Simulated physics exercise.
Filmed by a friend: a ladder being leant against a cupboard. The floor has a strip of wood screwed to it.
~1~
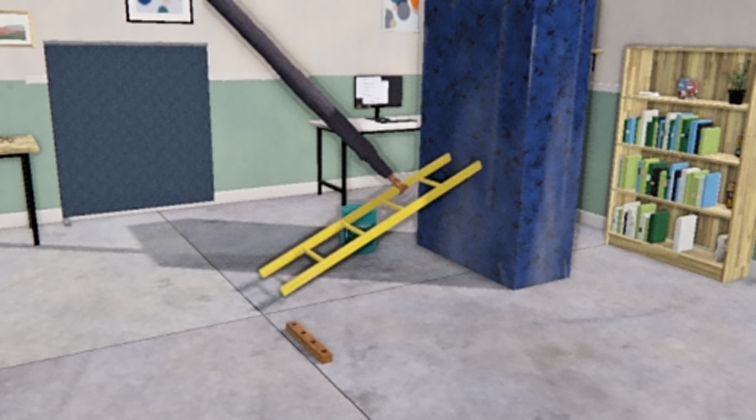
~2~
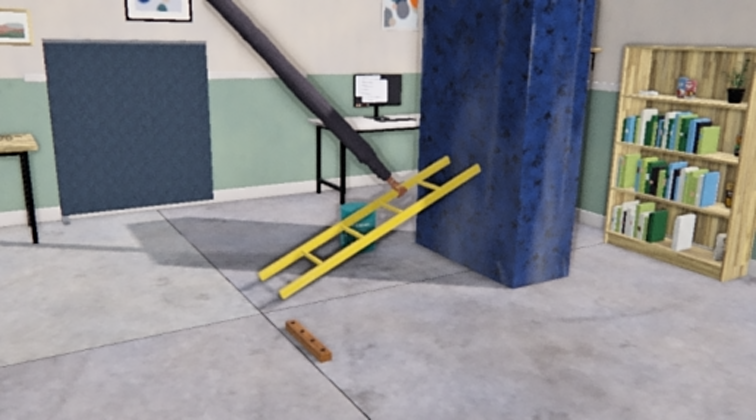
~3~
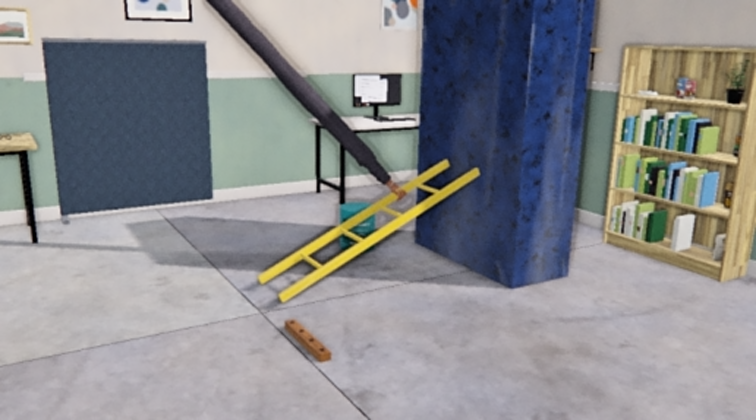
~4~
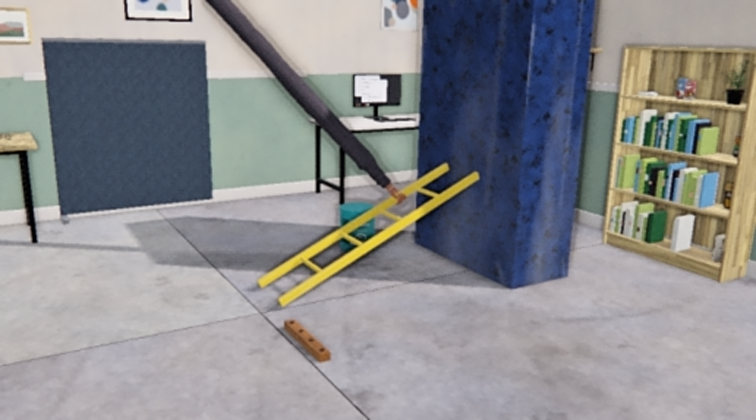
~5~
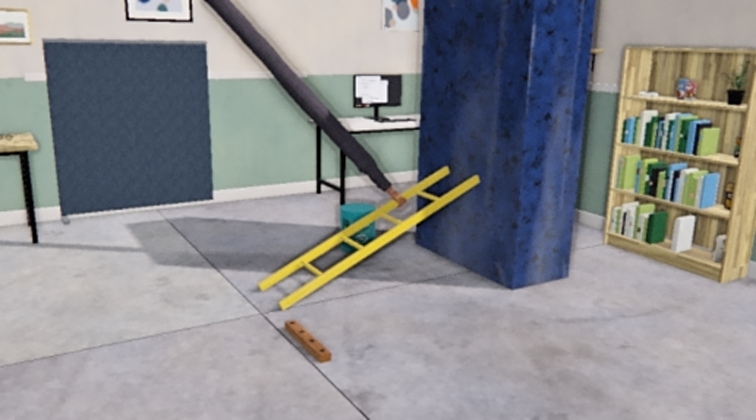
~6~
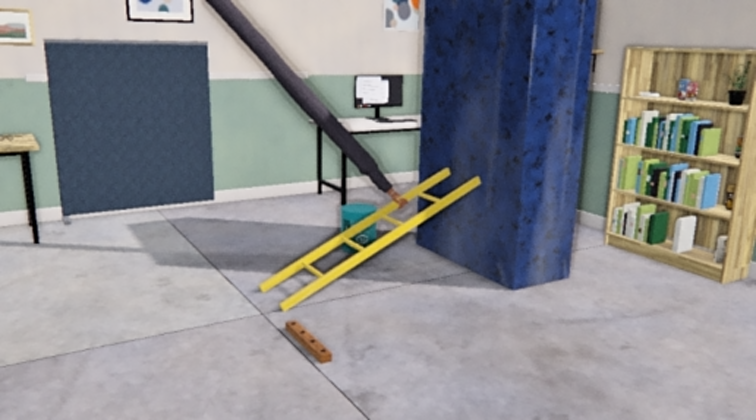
A dark mechanical arm lowers a yellow ladder slightly beside a tall blue cupboard.
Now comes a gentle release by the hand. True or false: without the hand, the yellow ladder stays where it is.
False.
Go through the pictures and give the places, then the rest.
The first picture shows still on the way; yellow ladder (374, 218); batten (308, 341).
The second picture shows still on the way; yellow ladder (373, 221); turquoise pail (358, 228).
The third picture shows still on the way; yellow ladder (372, 224); batten (307, 340).
The fourth picture shows still on the way; yellow ladder (372, 228); turquoise pail (357, 227).
The fifth picture shows still on the way; yellow ladder (372, 231); batten (307, 340).
The sixth picture shows in place, still held; yellow ladder (373, 233); turquoise pail (359, 228).
Then, 0.32 s on from there, yellow ladder turned 13° from its first pose near (367, 258).
Then, 0.54 s on from there, yellow ladder turned 23° from its first pose near (364, 262).
In the end, the yellow ladder slips down, near (364, 280); the other things unmoved.
